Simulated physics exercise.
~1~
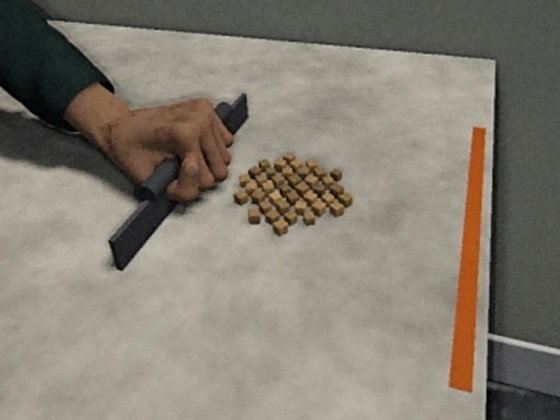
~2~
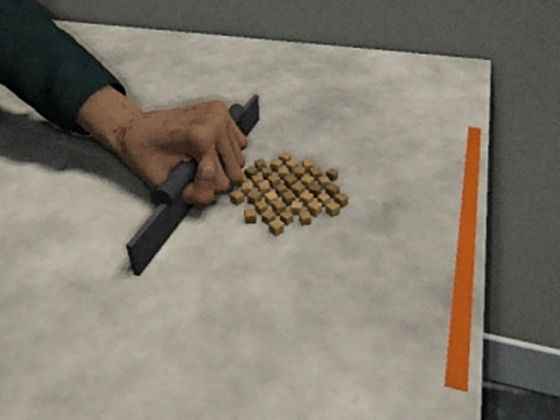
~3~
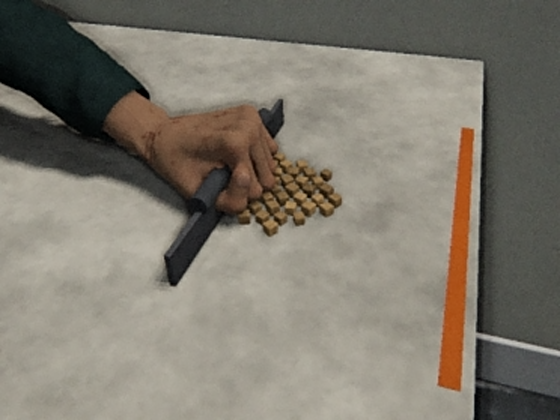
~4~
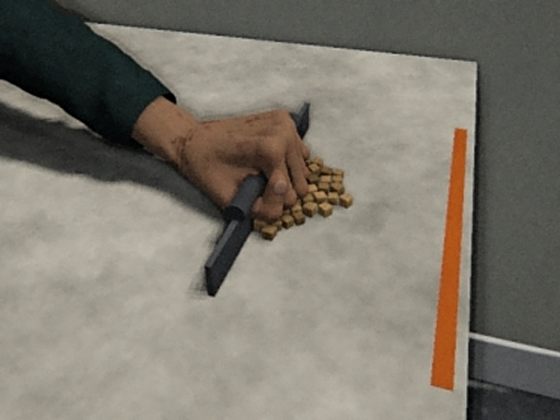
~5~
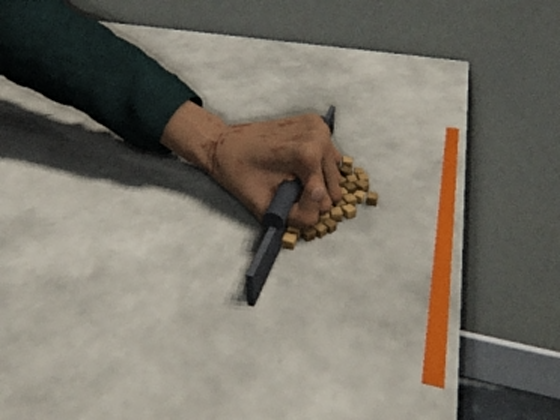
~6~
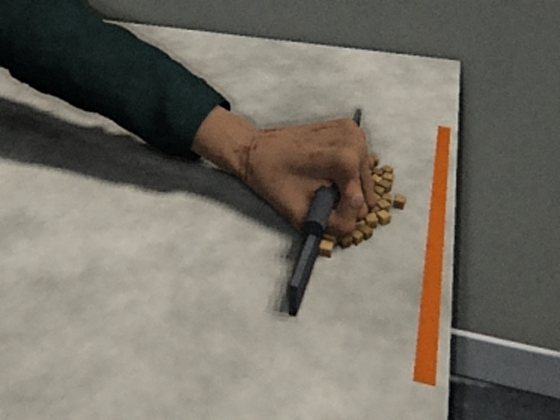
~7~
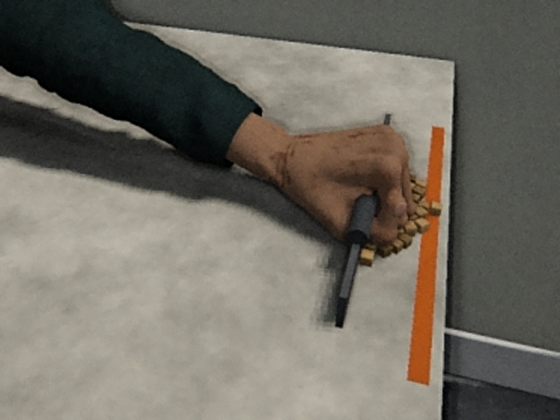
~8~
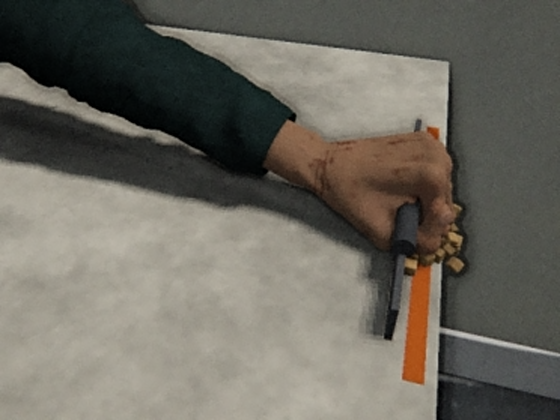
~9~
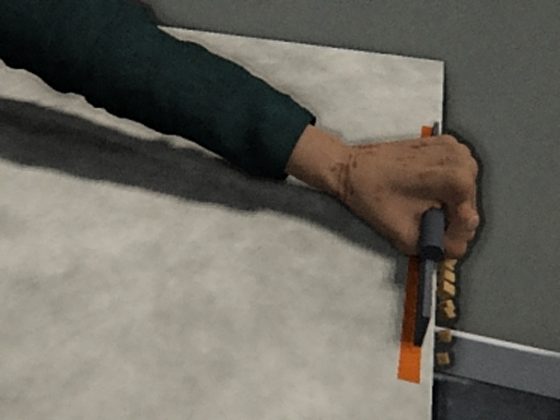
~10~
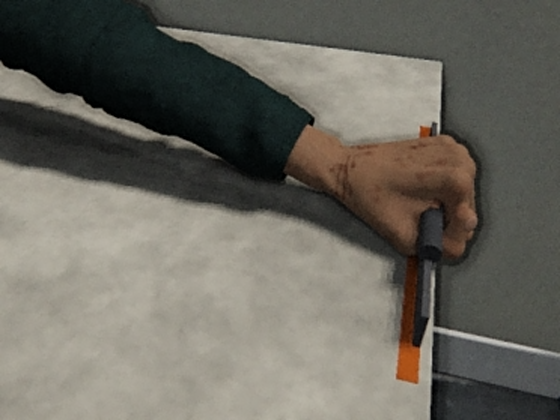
A hand pushing a heap of small tan cubes rightward with a dark scraper, sending them all over the table edge and stopping at orange tape.
